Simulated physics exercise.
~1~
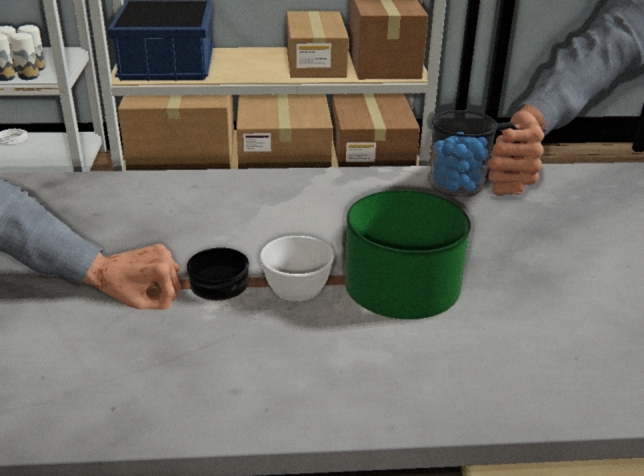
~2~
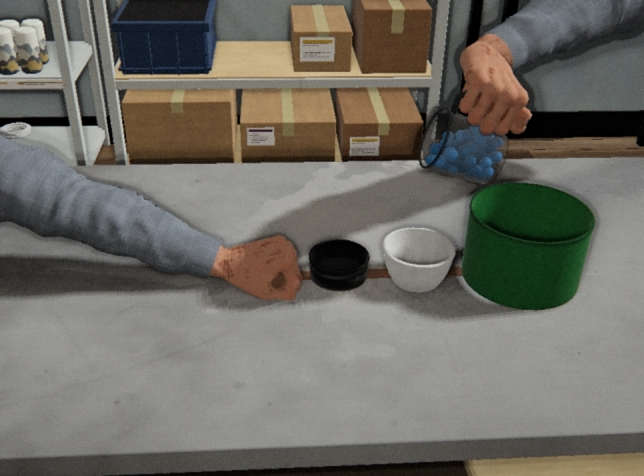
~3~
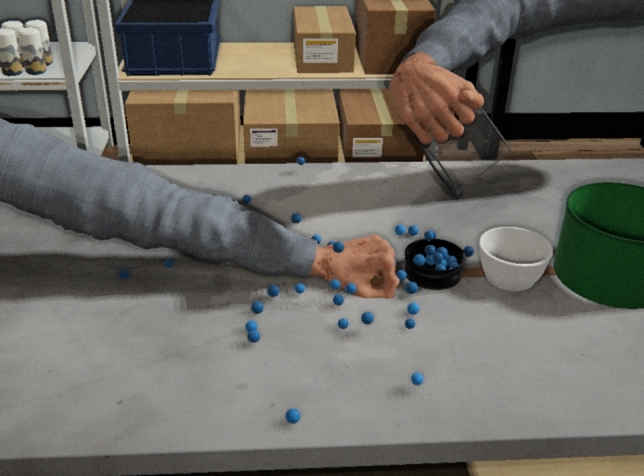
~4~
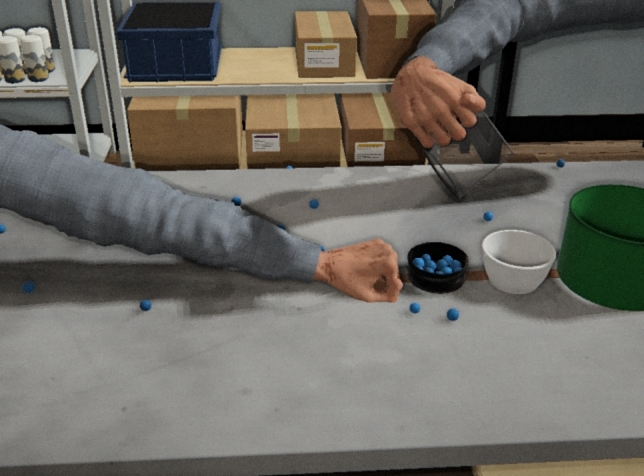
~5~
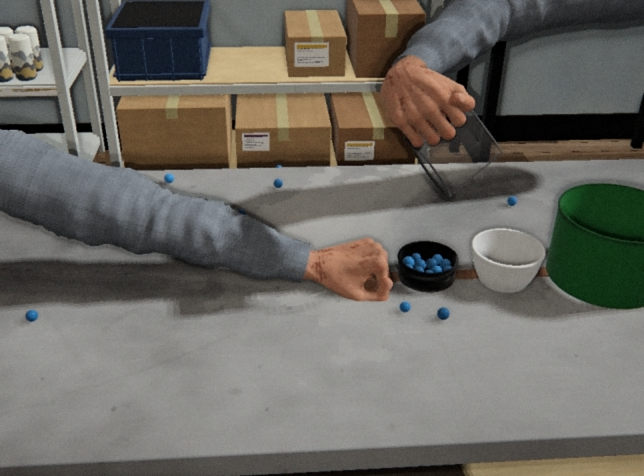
A black dish, a white bowl and a green pot slid right along a table beside someone's fist while another hand tipped a clear cup of blue balls over, leaving some in the black dish while most scattered outside it.
